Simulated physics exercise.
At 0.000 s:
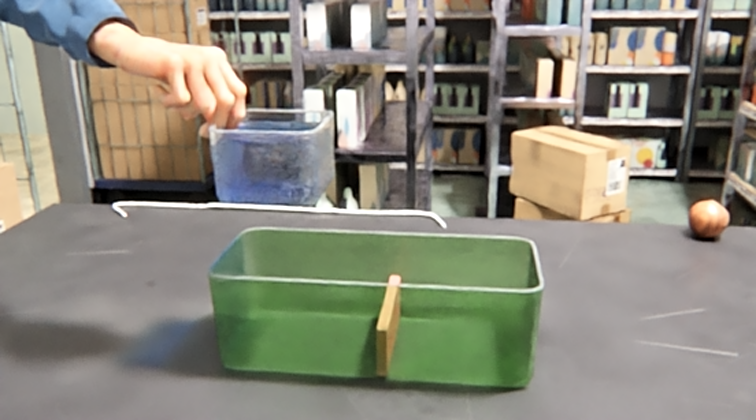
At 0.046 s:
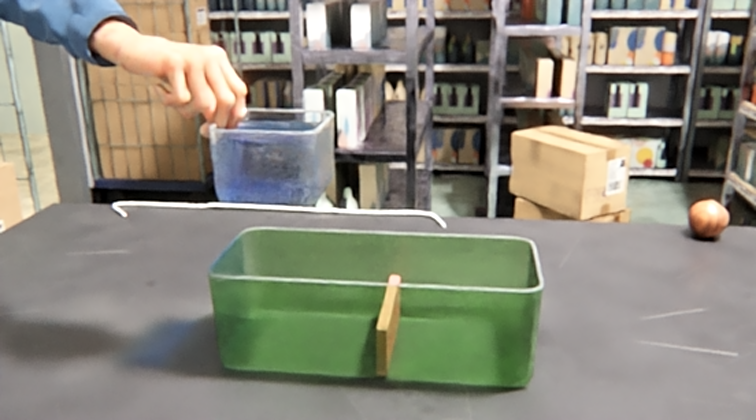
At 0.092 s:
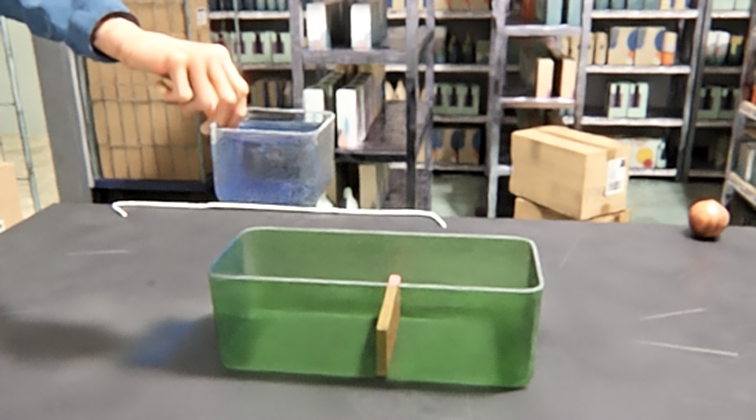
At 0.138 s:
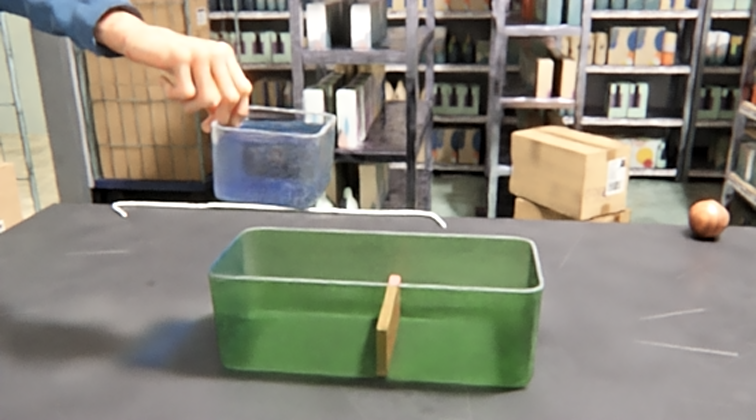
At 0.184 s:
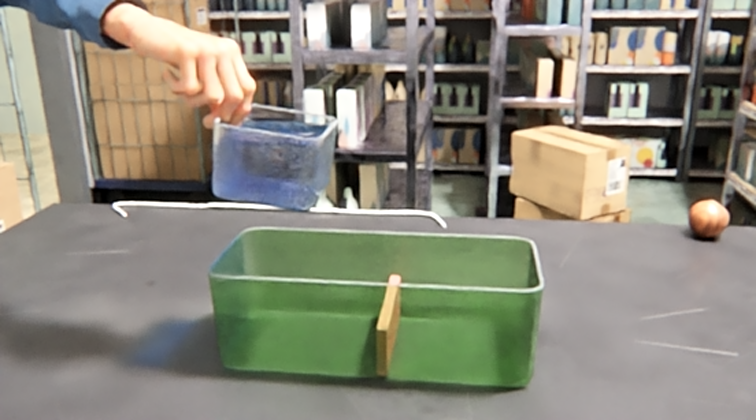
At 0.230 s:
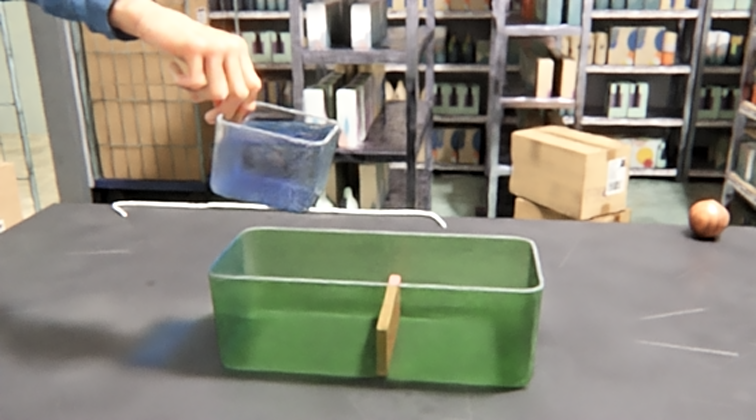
Warehouse counter with a hand gradually tilting a clear tub of bluish water rightward above an empty green basin with a divider.
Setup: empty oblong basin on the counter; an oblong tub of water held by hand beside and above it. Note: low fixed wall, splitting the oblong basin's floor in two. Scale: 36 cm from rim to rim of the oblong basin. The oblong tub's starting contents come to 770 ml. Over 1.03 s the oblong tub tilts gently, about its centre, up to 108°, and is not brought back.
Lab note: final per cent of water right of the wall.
Approx. 55 %.
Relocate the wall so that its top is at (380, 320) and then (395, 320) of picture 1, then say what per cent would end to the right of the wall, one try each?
First try about 65 %, second try about 50 %.
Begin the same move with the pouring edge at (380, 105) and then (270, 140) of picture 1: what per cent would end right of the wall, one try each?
The first try gives around 95 percent, the second around 5 percent.
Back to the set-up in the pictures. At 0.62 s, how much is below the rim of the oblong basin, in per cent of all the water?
At that time the basin holds about 14 per cent of the liquid.
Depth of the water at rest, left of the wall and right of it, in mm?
Depths at rest: Left around 14 mm, right around 20 mm.
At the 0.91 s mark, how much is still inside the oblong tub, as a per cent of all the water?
I'd say some 10 per cent remains.
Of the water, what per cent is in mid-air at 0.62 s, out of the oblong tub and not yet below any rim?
28 %.
By 0.62 s the tilt is 71° and 58 per cent is still to pour, 3 is left of the wall and 11 right of it.
By 0.91 s the tilt is 104° and 11 per cent is still to pour, 27 is left of the wall and 55 right of it.
By 1.21 s the tilt is 108° and 0 per cent is still to pour, 43 is left of the wall and 55 right of it.
By 1.53 s the tilt is 108° and 0 per cent is still to pour, 45 is left of the wall and 55 right of it.
At rest 45 per cent lies left of the wall, 55 right of it and 0 outside.
